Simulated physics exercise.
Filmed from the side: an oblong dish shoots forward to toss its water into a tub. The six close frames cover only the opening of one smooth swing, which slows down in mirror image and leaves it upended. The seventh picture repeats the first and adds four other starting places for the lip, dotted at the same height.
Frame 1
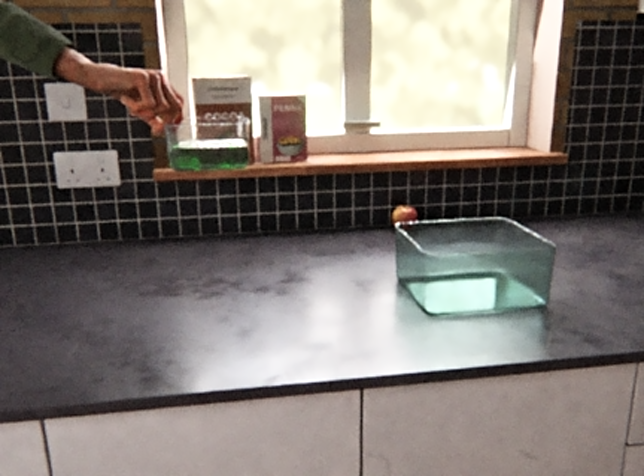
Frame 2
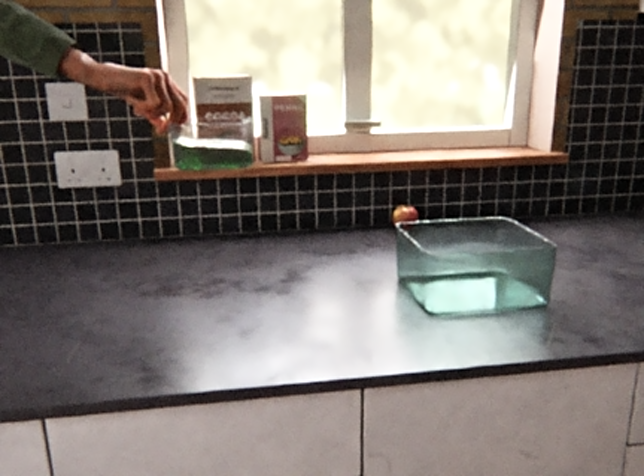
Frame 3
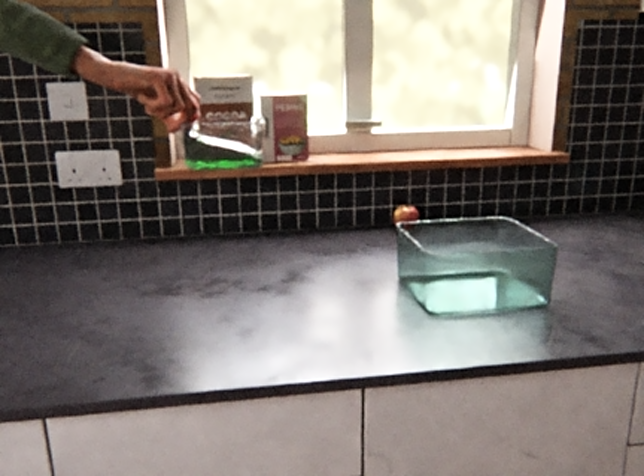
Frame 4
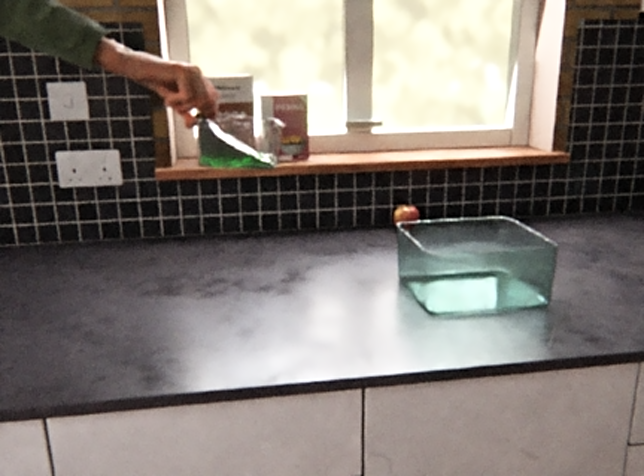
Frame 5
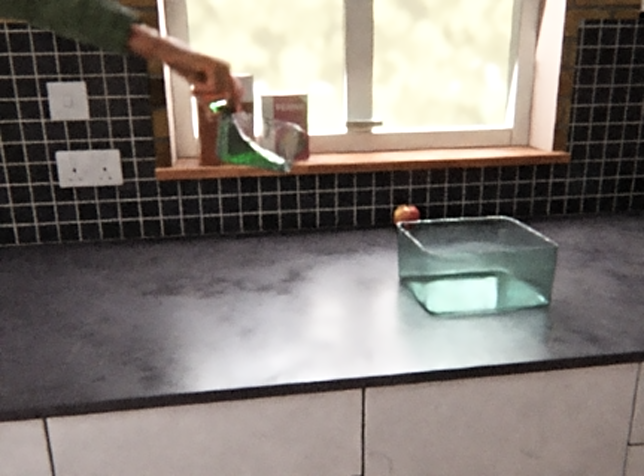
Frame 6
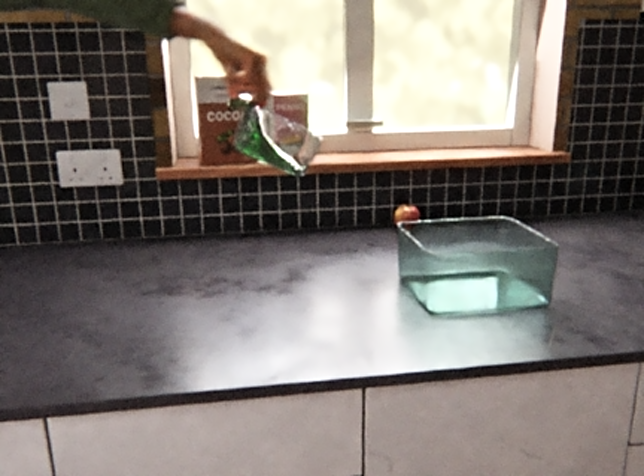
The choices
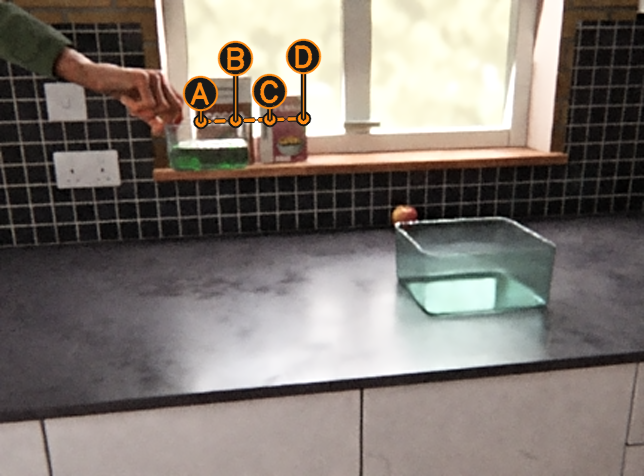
In a kitchen with dark tiles, a hand held a clear dish of green liquid by the windowsill, then swung it rightward and tipped it steadily as the liquid surged up its left side.
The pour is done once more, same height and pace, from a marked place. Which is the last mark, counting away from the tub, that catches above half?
The answer is place C.
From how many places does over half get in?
Two of them.
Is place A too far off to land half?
Yes, it does.
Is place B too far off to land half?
Yes.
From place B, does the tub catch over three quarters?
No, less.
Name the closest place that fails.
B it is.
In orange, A at (200, 121); B at (235, 120); C at (269, 119); D at (303, 118).
With A, about 22 % lands in the tub, 73 % falls short and 5 % goes beside or beyond.
With B, about 30 % lands in the tub, 63 % falls short and 7 % goes beside or beyond.
With C, about 66 % lands in the tub, 30 % falls short and 4 % goes beside or beyond.
With D, about 73 % lands in the tub, 16 % falls short and 11 % goes beside or beyond.
